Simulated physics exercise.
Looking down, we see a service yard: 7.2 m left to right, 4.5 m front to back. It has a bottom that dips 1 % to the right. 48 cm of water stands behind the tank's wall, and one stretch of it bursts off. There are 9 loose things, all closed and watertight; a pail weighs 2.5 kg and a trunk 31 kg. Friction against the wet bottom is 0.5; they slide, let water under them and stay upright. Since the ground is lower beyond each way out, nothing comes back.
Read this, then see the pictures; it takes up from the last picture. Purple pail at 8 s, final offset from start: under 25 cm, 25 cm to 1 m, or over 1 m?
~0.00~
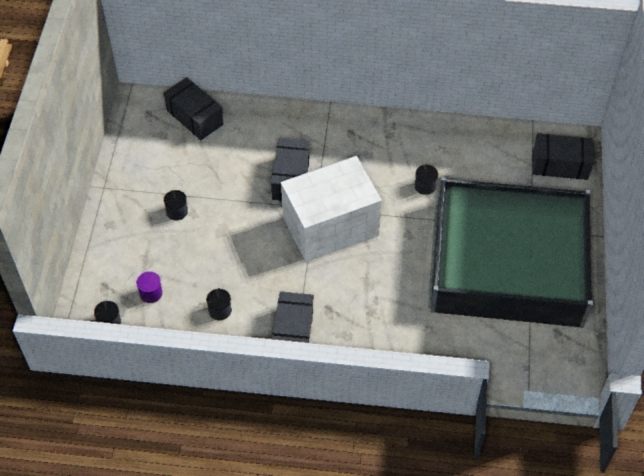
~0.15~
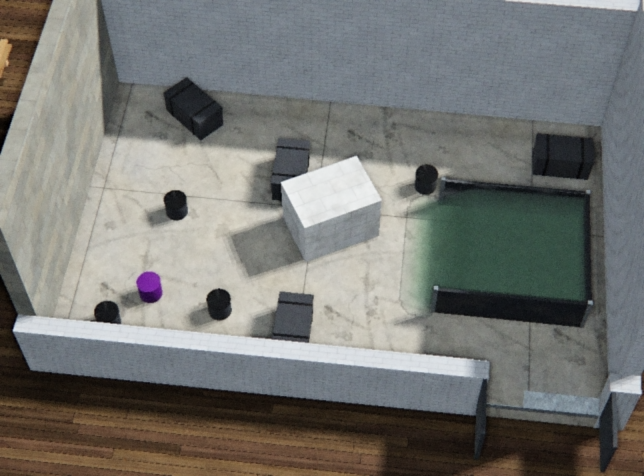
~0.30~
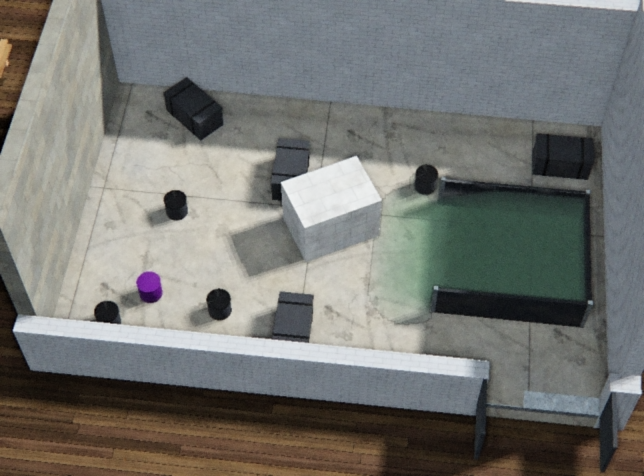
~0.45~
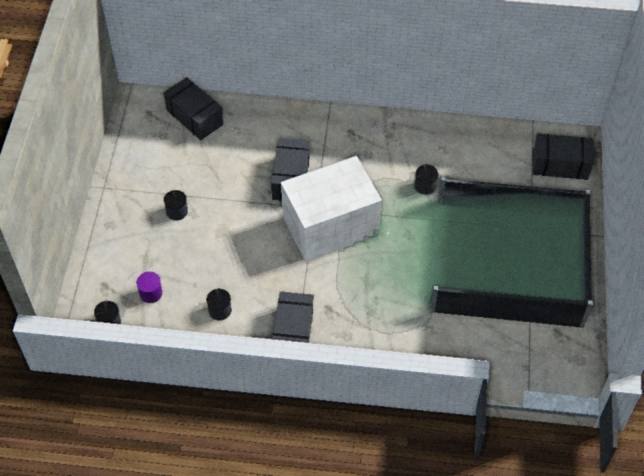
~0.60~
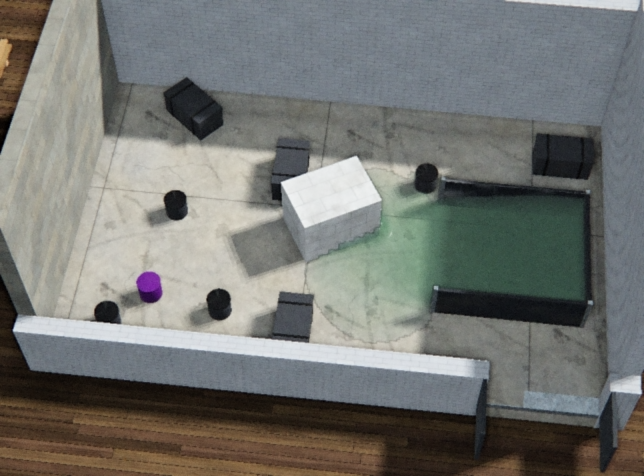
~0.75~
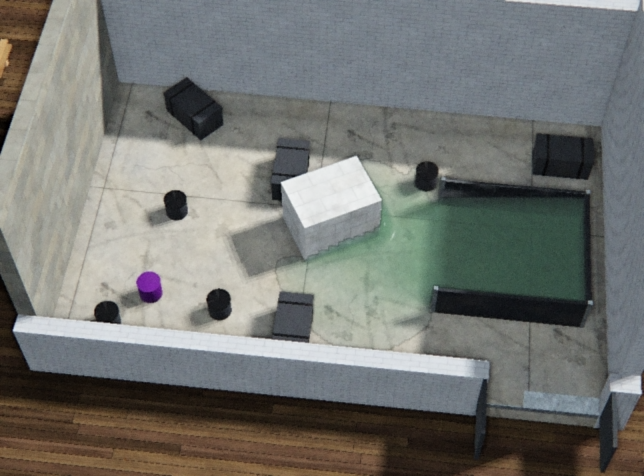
It ends up distant.
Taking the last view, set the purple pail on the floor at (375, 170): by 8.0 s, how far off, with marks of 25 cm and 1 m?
Observed: Object goes well off.
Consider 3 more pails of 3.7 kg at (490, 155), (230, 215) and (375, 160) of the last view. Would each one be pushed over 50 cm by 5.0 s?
Listed order gives within the limit, within the limit, above the limit.
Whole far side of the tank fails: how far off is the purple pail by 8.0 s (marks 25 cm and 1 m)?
Outcome for the purple pail: It edges some way.
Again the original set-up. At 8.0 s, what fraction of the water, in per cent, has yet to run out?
Remaining: Approx. 98 per cent.
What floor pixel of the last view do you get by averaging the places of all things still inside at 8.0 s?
The centre sits near (276, 174).
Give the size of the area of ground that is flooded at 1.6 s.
Wet area: Approx. 13 m2.
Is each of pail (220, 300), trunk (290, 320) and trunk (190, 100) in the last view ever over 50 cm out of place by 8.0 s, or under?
Item by item, they came out above the mark, above the mark and above the mark.
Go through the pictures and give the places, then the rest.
In the first picture, the purple pail at (148, 282) rests on the ground; water covers 3.2 m2; 0 of 9 have shifted.
In the second picture, the purple pail at (148, 282) rests on the ground; water covers 4.0 m2; 0 of 9 have shifted.
In the third picture, the purple pail at (148, 282), on the bottom; 4.9 m2 under water; 0 of 9 have shifted.
In the fourth picture, the purple pail at (148, 282), on the bottom; water covers 5.7 m2; 0 of 9 have shifted.
In the fifth picture, the purple pail at (148, 282), on the bottom; water covers 6.5 m2; 0 of 9 have shifted.
In the sixth picture, the purple pail at (148, 282) rests on the ground; water covers 7.3 m2; 1 of 9 have shifted.
After 1.6 s the purple pail is near (144, 282), 0.1 m from its start, aground; 0 of 9 are out; 0 afloat.
After 3.6 s the purple pail is near (78, 233), 1.2 m from its start, afloat; 0 of 9 are out; 3 afloat.
After 5.6 s the purple pail is near (166, 101), 3.0 m from its start, afloat; 0 of 9 are out; 5 afloat.
After 8.0 s the purple pail is near (161, 86), 3.3 m from its start, afloat; 0 of 9 are out; 4 afloat.
